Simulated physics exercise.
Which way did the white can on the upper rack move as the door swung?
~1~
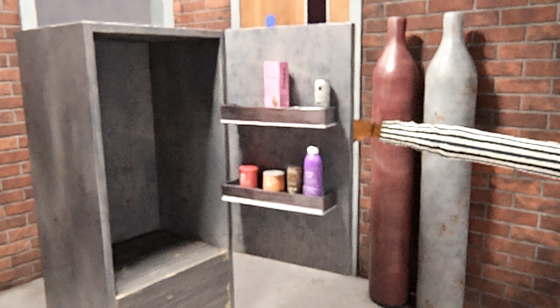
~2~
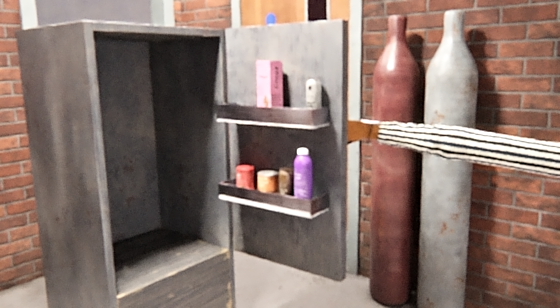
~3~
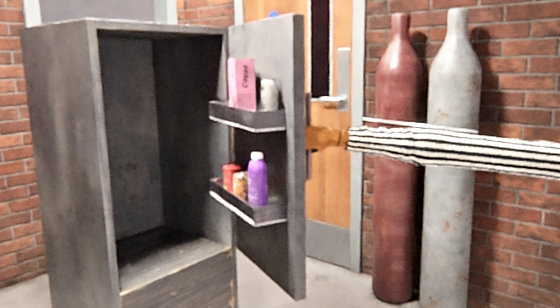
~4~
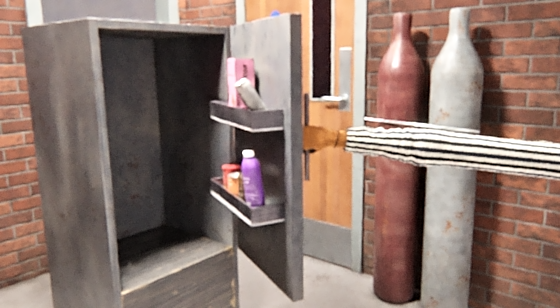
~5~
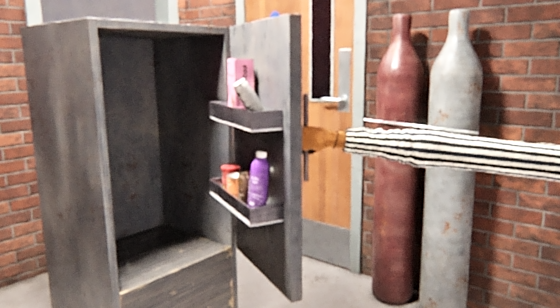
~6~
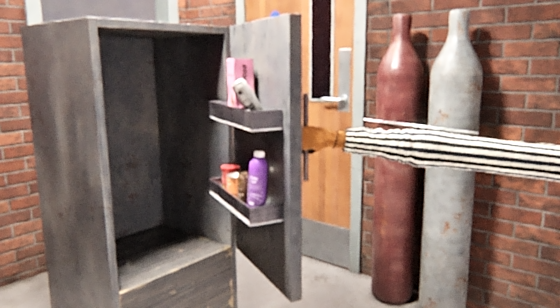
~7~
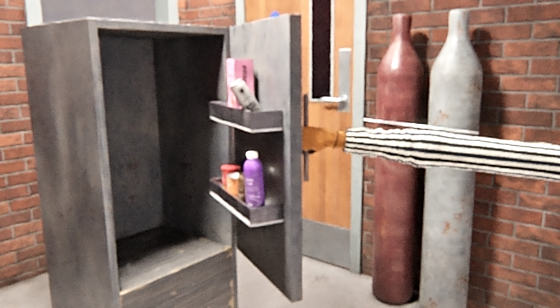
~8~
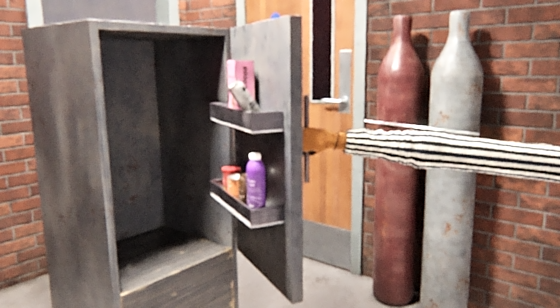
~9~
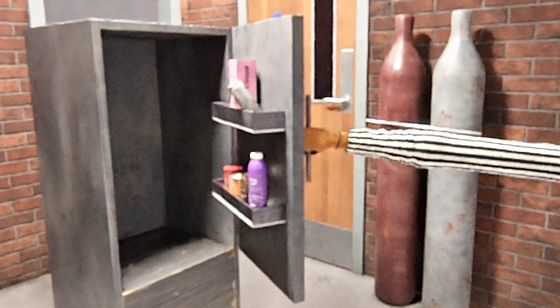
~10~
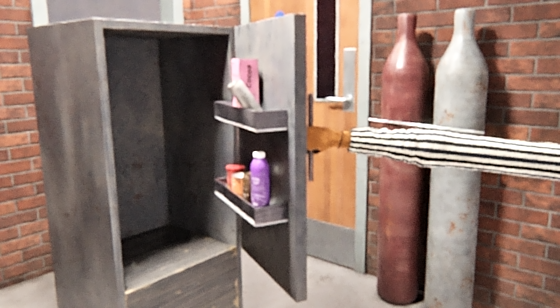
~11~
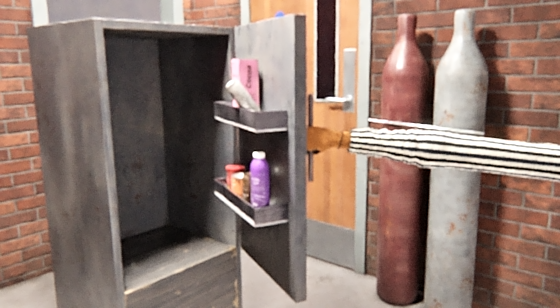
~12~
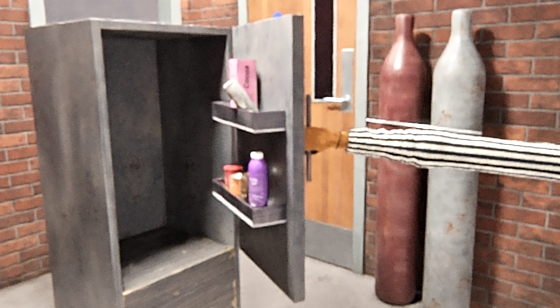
The white can moved to the left, carried along with the swinging door and tipping over in its rack.
